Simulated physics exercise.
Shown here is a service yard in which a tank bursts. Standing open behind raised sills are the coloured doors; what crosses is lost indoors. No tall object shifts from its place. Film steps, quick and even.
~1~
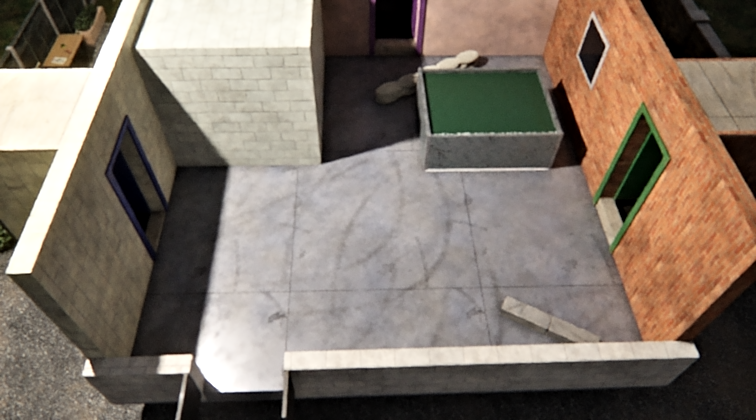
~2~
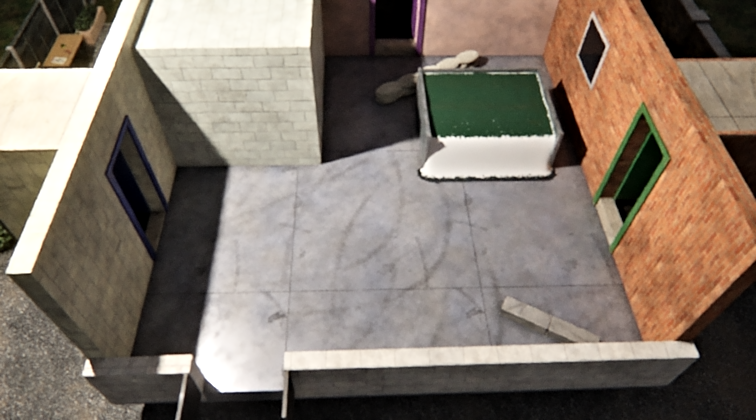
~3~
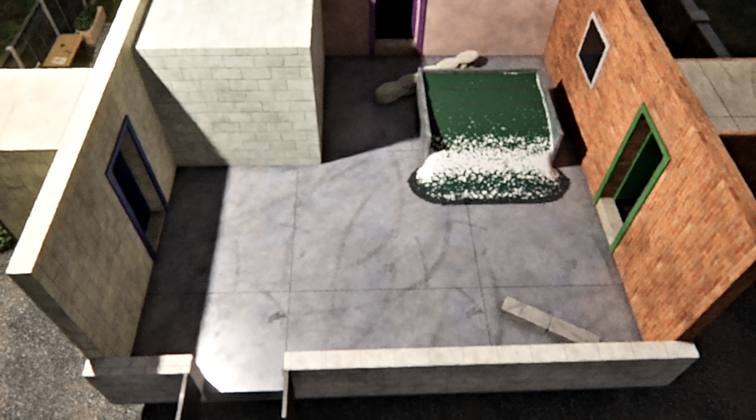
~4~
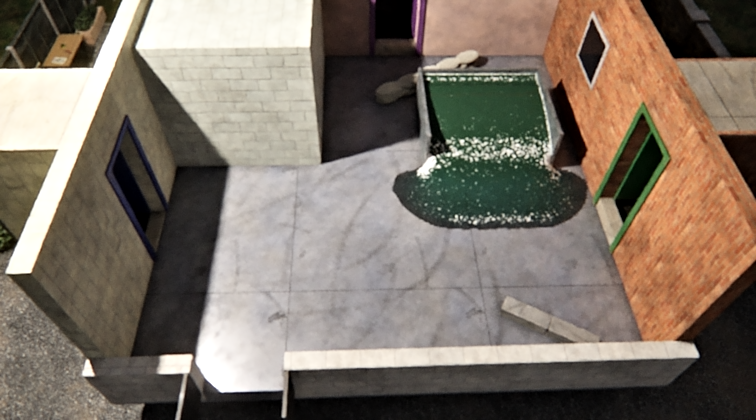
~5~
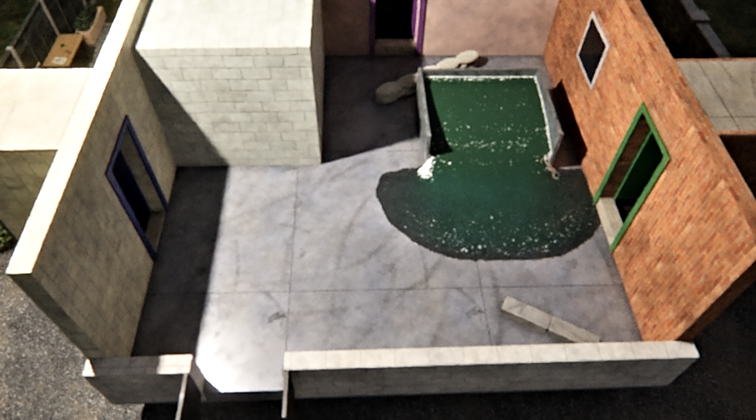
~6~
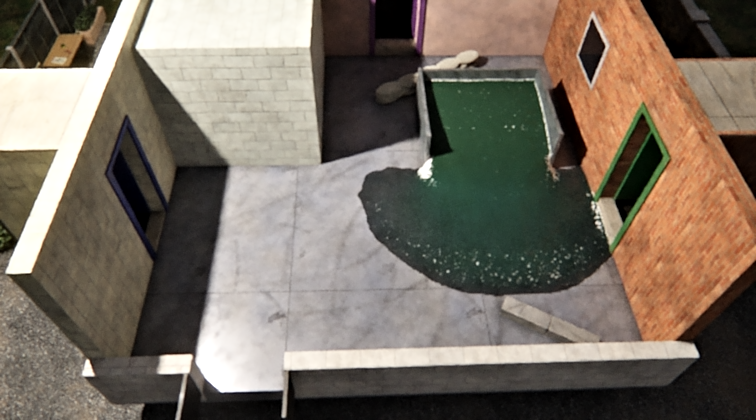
Green water bursting from the front of a raised tank and fanning out across the grey floor of a walled yard.
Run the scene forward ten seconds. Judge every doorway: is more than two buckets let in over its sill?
In order: The blue door counts as over, the purple door counts as not over, the green door counts as not over.
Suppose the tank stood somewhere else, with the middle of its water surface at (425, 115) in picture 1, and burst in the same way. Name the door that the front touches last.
The door you want is the purple door.
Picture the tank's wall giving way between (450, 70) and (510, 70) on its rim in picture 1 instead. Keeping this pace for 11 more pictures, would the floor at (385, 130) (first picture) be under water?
Soaked.
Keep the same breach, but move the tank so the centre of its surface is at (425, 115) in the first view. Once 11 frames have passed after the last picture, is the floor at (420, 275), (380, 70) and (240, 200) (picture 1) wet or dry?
So, in the order given, I'd say soaked through, unaffected, unaffected.
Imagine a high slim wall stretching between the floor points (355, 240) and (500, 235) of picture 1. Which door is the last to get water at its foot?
The purple door.
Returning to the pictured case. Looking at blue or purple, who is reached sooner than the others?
The blue one.
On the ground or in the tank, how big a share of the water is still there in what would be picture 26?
Some 98 per cent.
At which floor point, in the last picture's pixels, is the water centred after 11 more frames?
Near pixel (500, 244).
A moment on, water covers 40 % of the floor; the blue door not reached, the purple door not reached, the green door wet at the sill, nothing in.
Next, water covers 45 % of the floor; the blue door not reached, the purple door not reached, the green door wet at the sill, nothing in.
Then, water covers 50 % of the floor; the blue door not reached, the purple door not reached, the green door wet at the sill, nothing in.
Later, water covers 80 % of the floor; the blue door over two buckets in, the purple door not reached, the green door under two buckets in.
In the end, water covers 95 % of the floor; the blue door far over two buckets in, the purple door wet at the sill, nothing in, the green door under two buckets in.
